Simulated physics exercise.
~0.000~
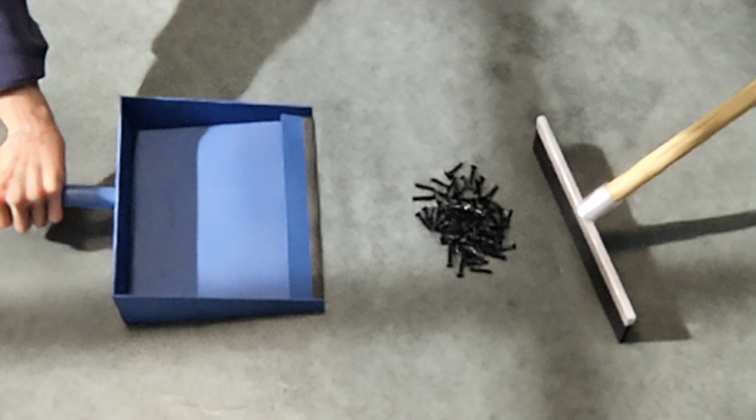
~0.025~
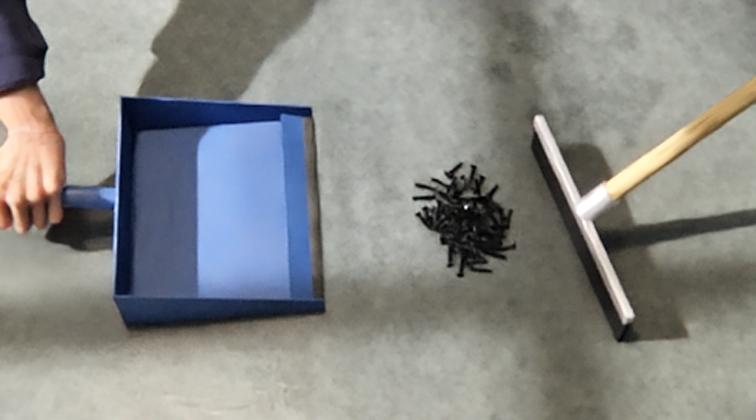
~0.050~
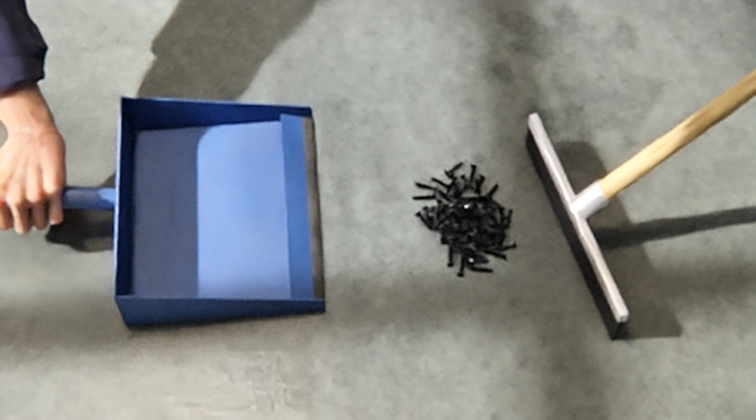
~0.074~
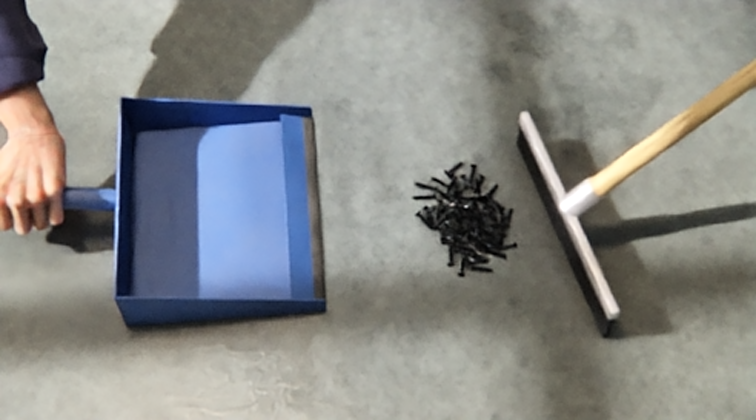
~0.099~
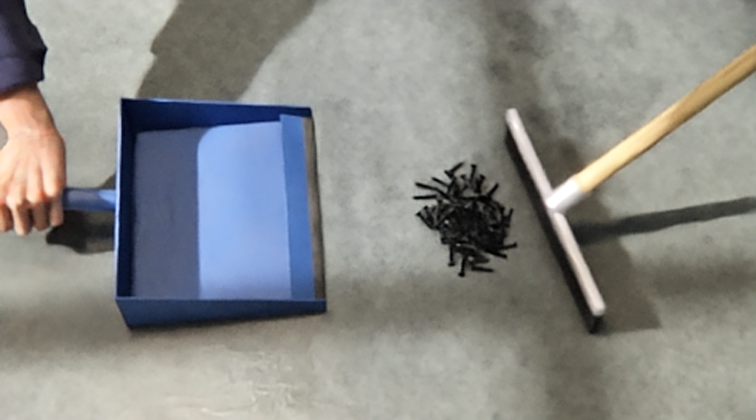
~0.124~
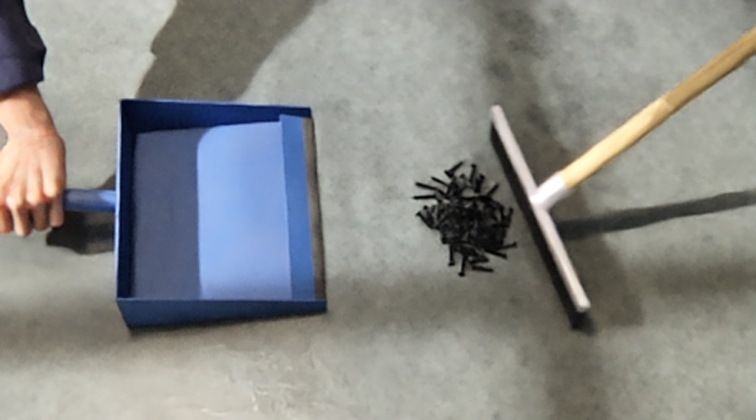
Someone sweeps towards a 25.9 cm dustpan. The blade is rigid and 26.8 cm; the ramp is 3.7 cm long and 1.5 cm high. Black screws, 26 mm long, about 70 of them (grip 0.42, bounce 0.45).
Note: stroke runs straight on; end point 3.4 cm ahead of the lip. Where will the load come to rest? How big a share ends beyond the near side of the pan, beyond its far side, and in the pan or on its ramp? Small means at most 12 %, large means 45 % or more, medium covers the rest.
Shares: Past the pan's near side - small; past the pan's far side - small; in the pan or on its ramp - small.
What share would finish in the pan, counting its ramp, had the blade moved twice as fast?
Then near 35 in a hundred.
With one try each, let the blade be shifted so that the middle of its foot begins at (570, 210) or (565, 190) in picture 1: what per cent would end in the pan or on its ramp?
0 and 0 per cent, roughly.
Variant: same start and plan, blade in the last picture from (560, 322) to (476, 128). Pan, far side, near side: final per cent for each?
Split: Pan = 20, far = 0, near = 10.
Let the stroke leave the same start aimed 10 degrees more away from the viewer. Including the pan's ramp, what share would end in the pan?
Pan plus ramp: Some 0 %.
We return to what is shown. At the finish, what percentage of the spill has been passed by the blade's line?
Estimate: About 5 %.
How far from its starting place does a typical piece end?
I'd say near 14 cm.
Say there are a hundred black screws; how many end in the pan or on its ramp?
Roughly 5 percent.
After 0.27 s, middle of the blade 14 cm from the lip; 0 % over the lip, far side 0 %, near side 0 %.
After 0.36 s, middle of the blade 9 cm from the lip; 0 % over the lip, far side 0 %, near side 0 %.
After 0.59 s, middle of the blade 6 cm from the lip; 5 % over the lip, far side 0 %, near side 5 %.
By 1.4 s all is still; near side 5 %, far side 0 %, pan 5 %, in front of the lip or behind the blade 90 %.
